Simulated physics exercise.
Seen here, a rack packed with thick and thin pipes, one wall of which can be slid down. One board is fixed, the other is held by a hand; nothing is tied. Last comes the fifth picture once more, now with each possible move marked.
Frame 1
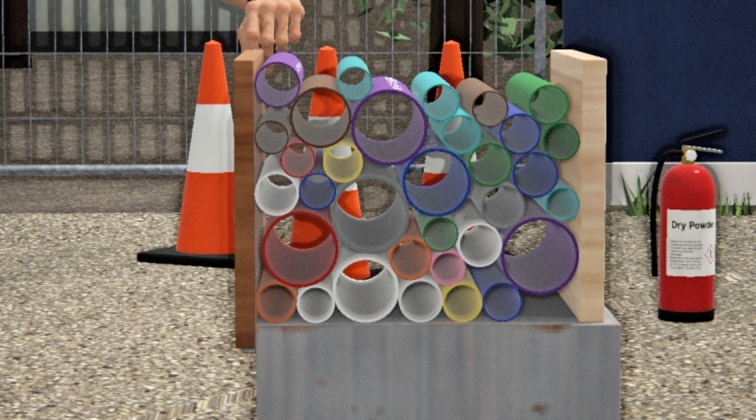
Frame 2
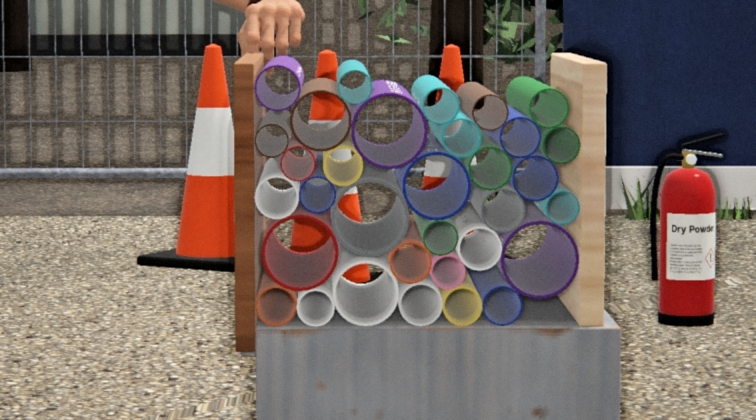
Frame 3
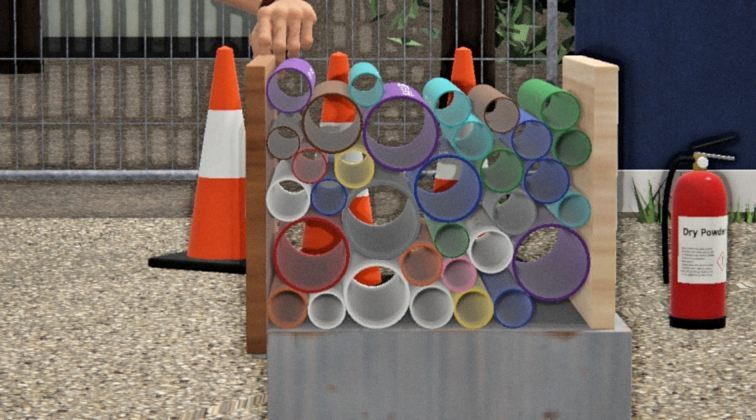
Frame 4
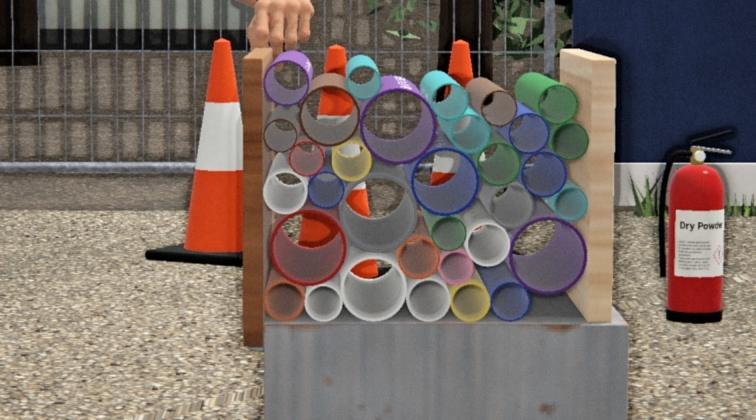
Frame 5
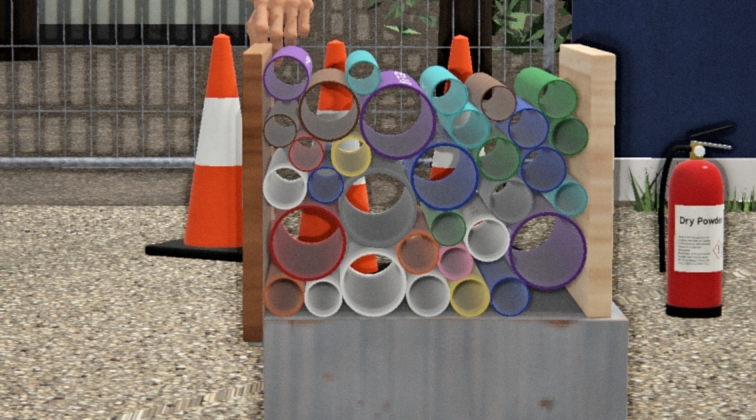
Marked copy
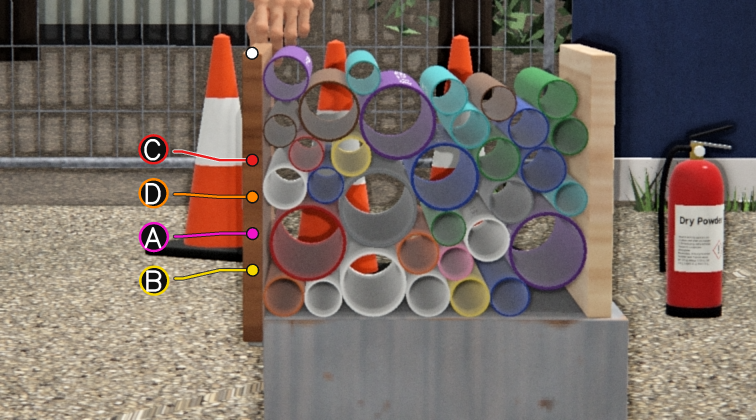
On gravelly ground by a wire fence, a hand holding one side board of a pipe-filled rack, the view shifting slightly.
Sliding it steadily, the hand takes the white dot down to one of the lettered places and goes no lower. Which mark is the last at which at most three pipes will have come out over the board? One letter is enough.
D is the limit.
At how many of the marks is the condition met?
Two of them.
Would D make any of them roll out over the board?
Yes.
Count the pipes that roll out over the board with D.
The count is two.
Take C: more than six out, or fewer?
It loses fewer than six.
On the marked copy, A at (252, 233); B at (252, 270); C at (252, 160); D at (252, 197); the white dot at (252, 53).
With D. Early on, top of the board (263, 120).
Further on, top of the board (263, 194).
At the end, top of the board (263, 196), two out over the board.
As for the rest, A more than three out over the board; B more than three out over the board; C one out over the board.
